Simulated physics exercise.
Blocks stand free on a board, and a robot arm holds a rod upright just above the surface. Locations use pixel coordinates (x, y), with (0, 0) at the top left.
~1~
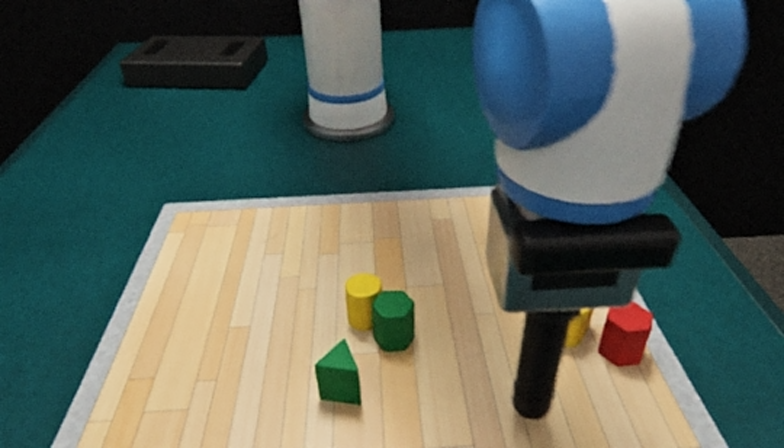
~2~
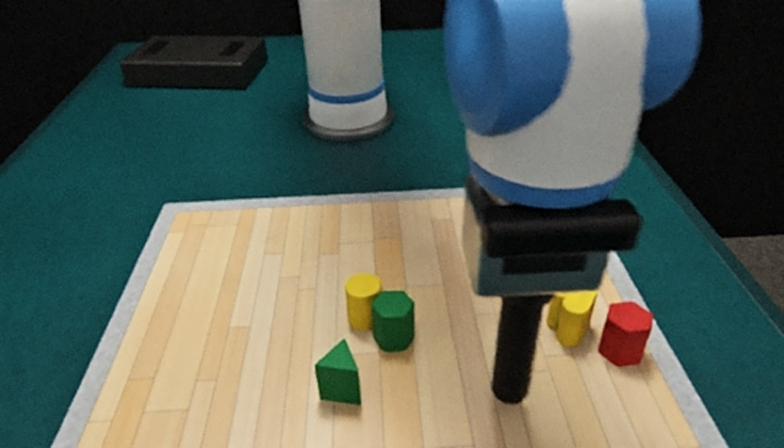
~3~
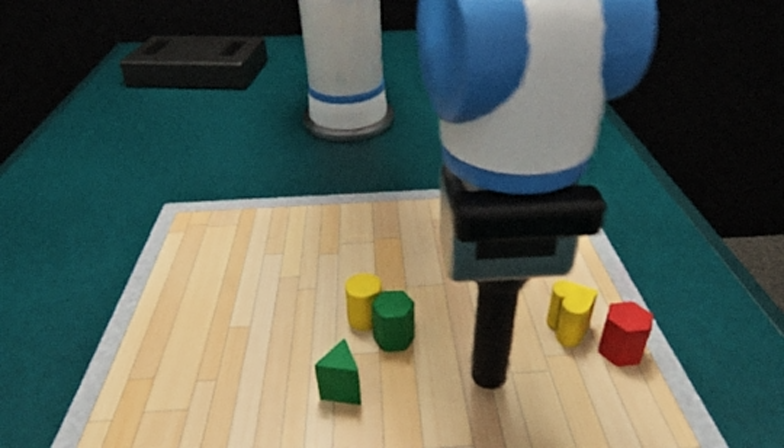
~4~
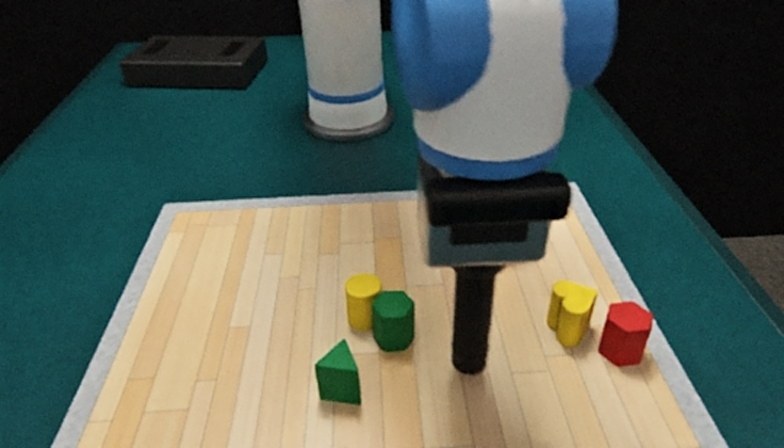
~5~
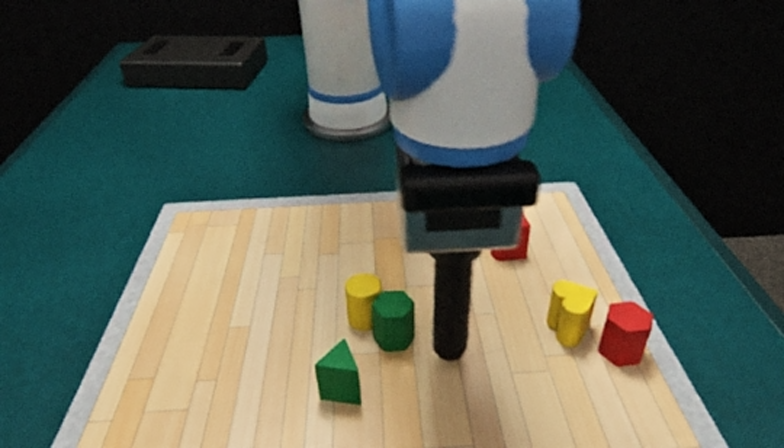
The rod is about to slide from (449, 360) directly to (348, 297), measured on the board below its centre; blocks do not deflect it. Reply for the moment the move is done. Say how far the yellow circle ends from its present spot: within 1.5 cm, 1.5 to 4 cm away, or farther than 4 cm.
That block covers upwards of 4 cm.
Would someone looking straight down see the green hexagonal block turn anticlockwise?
Yes.
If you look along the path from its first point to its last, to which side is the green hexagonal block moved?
The answer is left.
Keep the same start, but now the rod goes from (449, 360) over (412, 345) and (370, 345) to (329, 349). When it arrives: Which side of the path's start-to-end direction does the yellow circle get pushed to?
Picture yourself facing from the start of the path to its end: The yellow circle moves off to your right.
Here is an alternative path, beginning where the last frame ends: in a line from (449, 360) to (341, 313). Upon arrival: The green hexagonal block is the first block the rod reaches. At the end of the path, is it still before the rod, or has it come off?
My prediction: In front.
What follows on the original path. One third of the way, rod at (412, 326); yellow circle at (349, 279); green hexagonal block at (377, 298), turned 15° anticlockwise.
Two thirds of the way, rod at (378, 305); yellow circle at (325, 273); green hexagonal block at (345, 295), turned 60° anticlockwise.
At the end, rod at (347, 286); green triangular block not moved; yellow circle at (312, 271); green hexagonal block at (342, 295), turned 70° anticlockwise.
